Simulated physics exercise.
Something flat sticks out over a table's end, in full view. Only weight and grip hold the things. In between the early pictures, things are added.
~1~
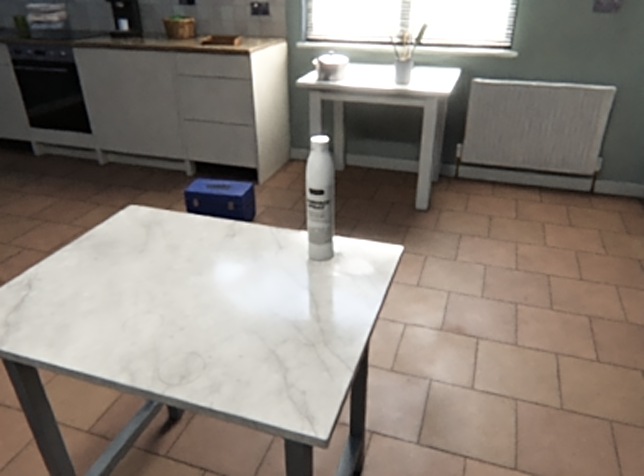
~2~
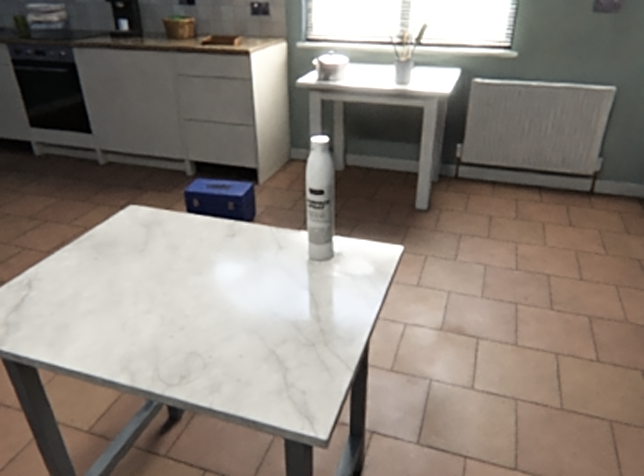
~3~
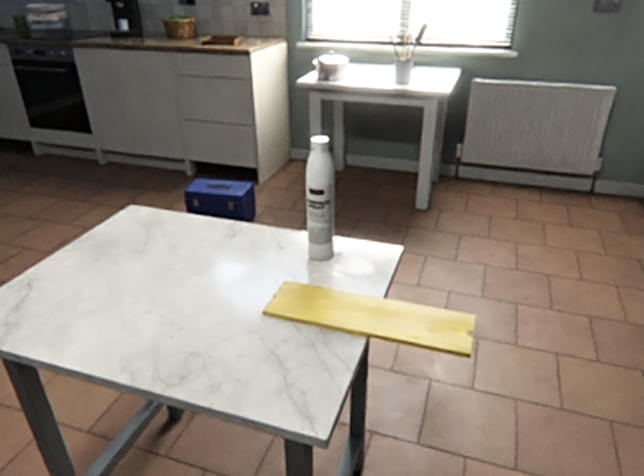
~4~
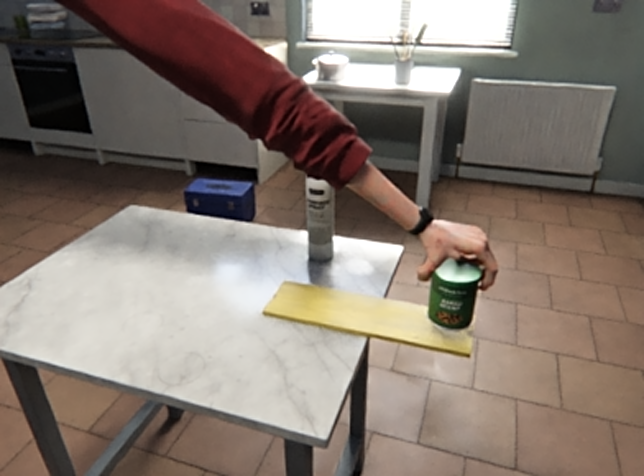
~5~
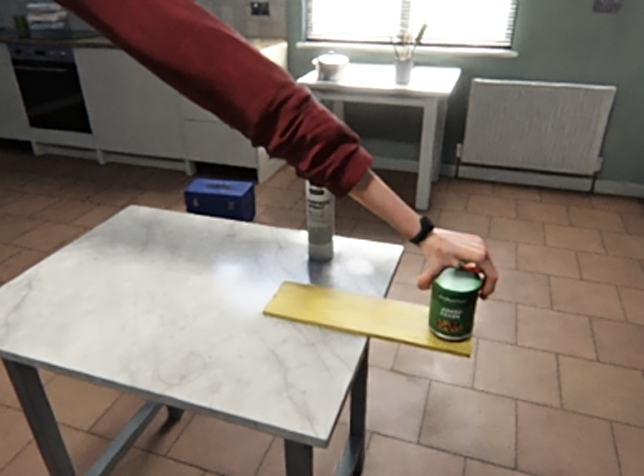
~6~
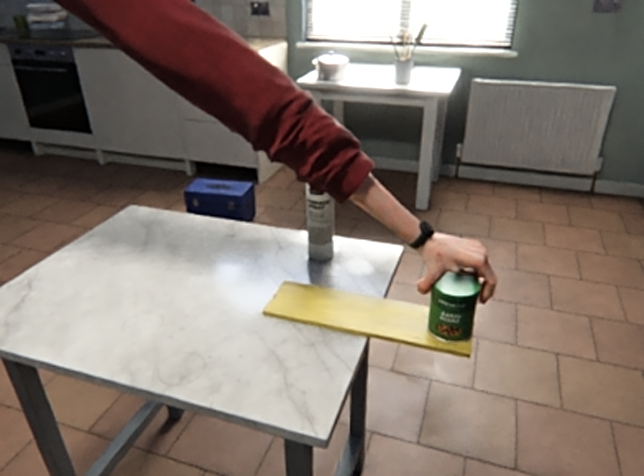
In a kitchen, a yellow board appears over the table's edge and a hand lowers a green tin onto it.
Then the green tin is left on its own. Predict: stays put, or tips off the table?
Tips off.
Then, 0.50 s later than the last frame, yellow plank and green tin now down on the floor or falling.
Then, 0.60 s later than the last frame, things are still on the move.
When it is over, down on the floor or falling, yellow plank and green tin; white bottle as before. The plank goes over.
